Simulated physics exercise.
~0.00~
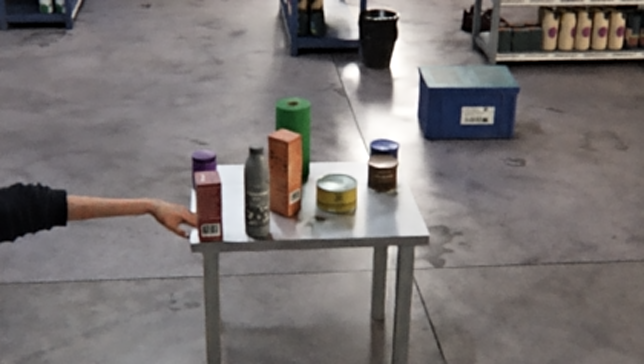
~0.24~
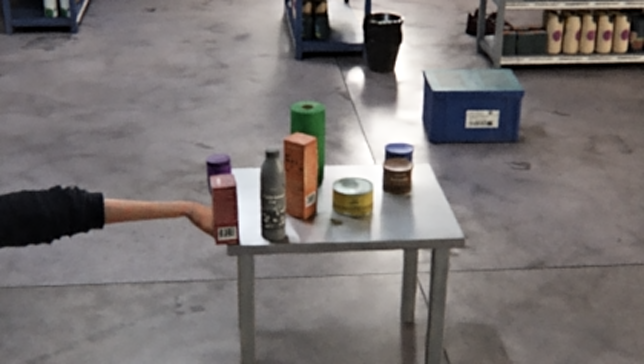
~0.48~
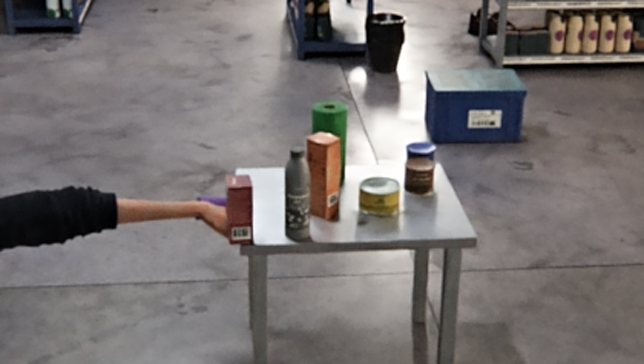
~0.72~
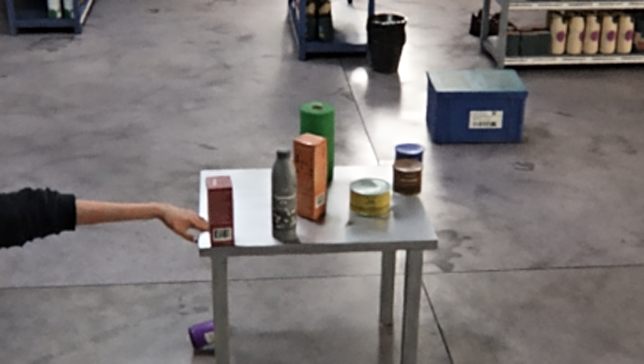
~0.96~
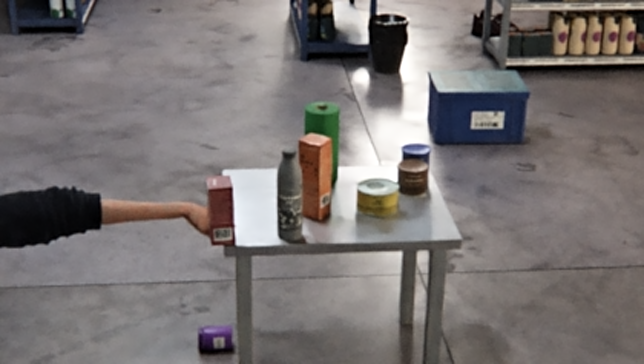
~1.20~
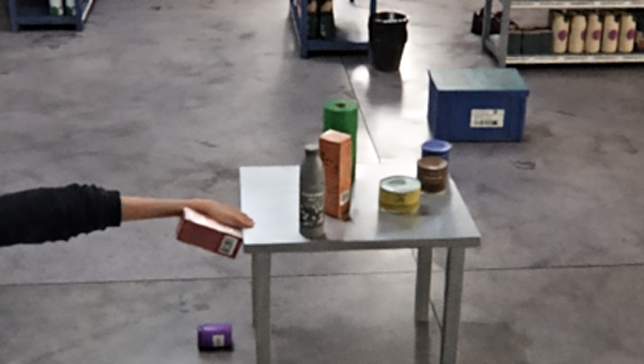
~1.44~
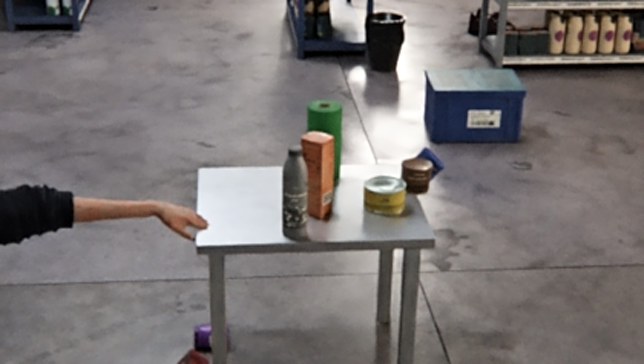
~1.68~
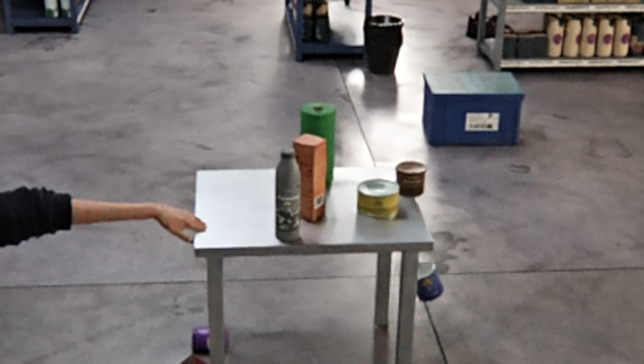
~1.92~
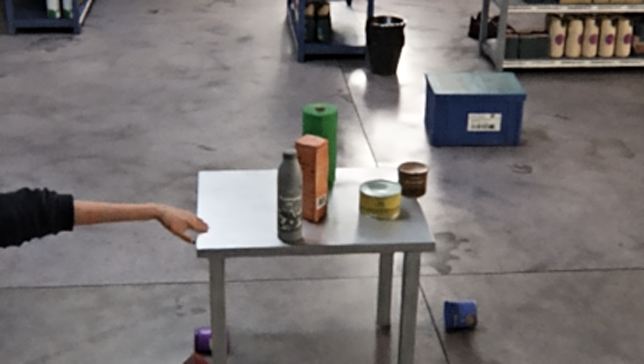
We see a hand jerking a small table of containers right and left several times; a purple jar, then a red carton, then a blue tin fall to the floor, while the grey bottle, green roll, orange carton, yellow tub and brown tin stay on top.
